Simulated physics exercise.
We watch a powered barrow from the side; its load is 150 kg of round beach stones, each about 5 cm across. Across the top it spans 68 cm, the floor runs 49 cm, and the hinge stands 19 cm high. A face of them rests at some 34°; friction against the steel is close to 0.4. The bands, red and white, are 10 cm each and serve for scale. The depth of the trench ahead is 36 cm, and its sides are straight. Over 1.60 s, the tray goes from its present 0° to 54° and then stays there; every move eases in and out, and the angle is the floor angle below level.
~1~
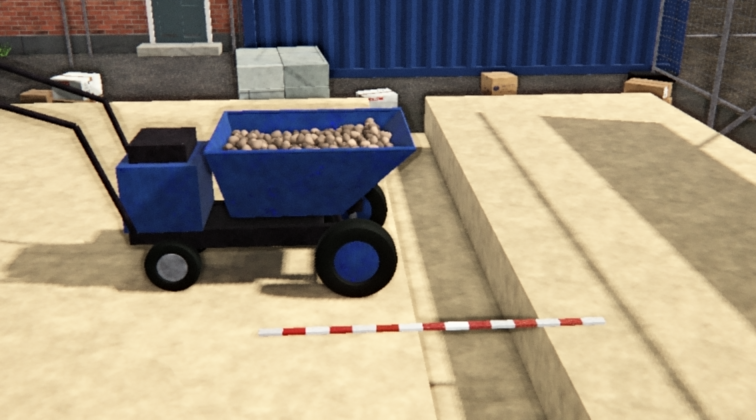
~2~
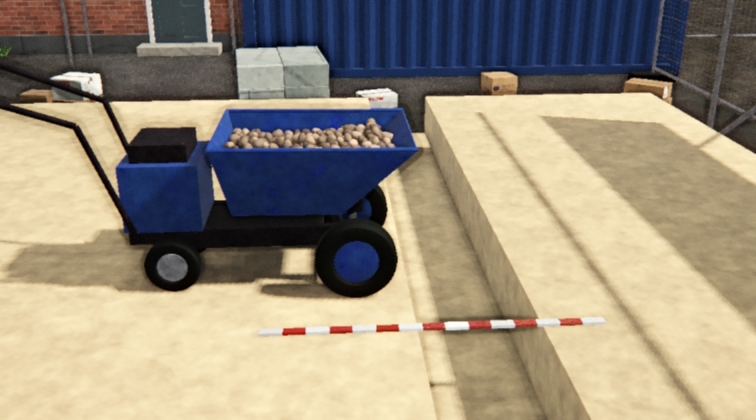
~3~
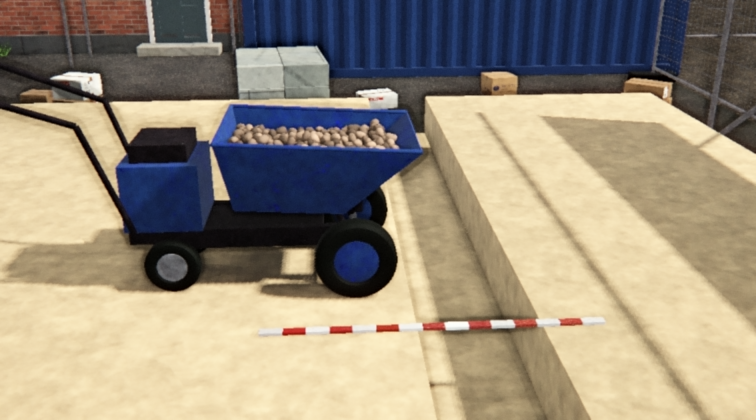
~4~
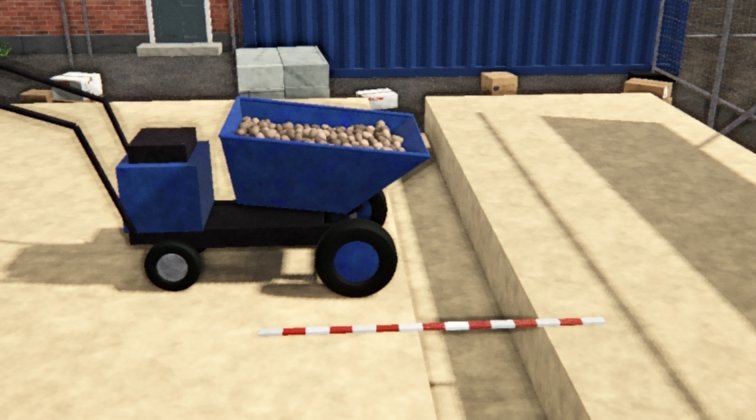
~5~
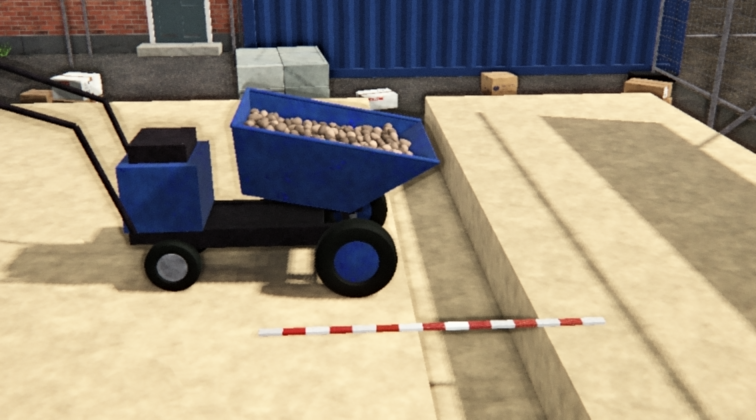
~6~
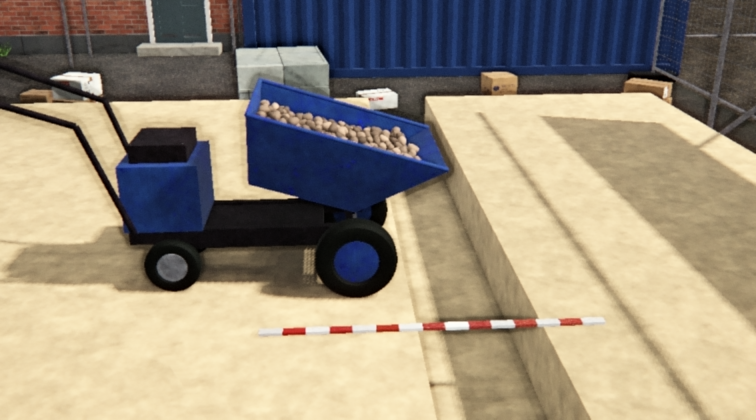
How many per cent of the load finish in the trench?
About 64 per cent.
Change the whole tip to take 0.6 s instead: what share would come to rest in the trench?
Around 50 per cent would end in the trench.
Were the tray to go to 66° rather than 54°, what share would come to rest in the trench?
Then roughly 60 percent.
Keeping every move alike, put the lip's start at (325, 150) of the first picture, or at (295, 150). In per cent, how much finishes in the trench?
About 85 per cent first, then about 70 per cent.
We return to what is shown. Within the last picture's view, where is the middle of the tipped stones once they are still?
About (490, 307).
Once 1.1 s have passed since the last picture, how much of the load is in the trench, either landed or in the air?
I'd say near 15 per cent at that time.
Then, 0.6 s after the last picture the floor is at 46°, 100 % in the tray; the foremost stones are at (459, 193).
Then, 1.1 s after the last picture the floor is at 54°, 81 % in the tray, 15 % in the trench, 4 % past the trench; the foremost stones are at (532, 255).
Then, 1.4 s after the last picture the floor is at 54°, 53 % in the tray, 25 % in the trench, 21 % past the trench; the foremost stones are at (602, 255).
Then, 3.4 s after the last picture the floor is at 54°, 12 % in the tray, 64 % in the trench, 24 % past the trench; the foremost stones are at (665, 264).
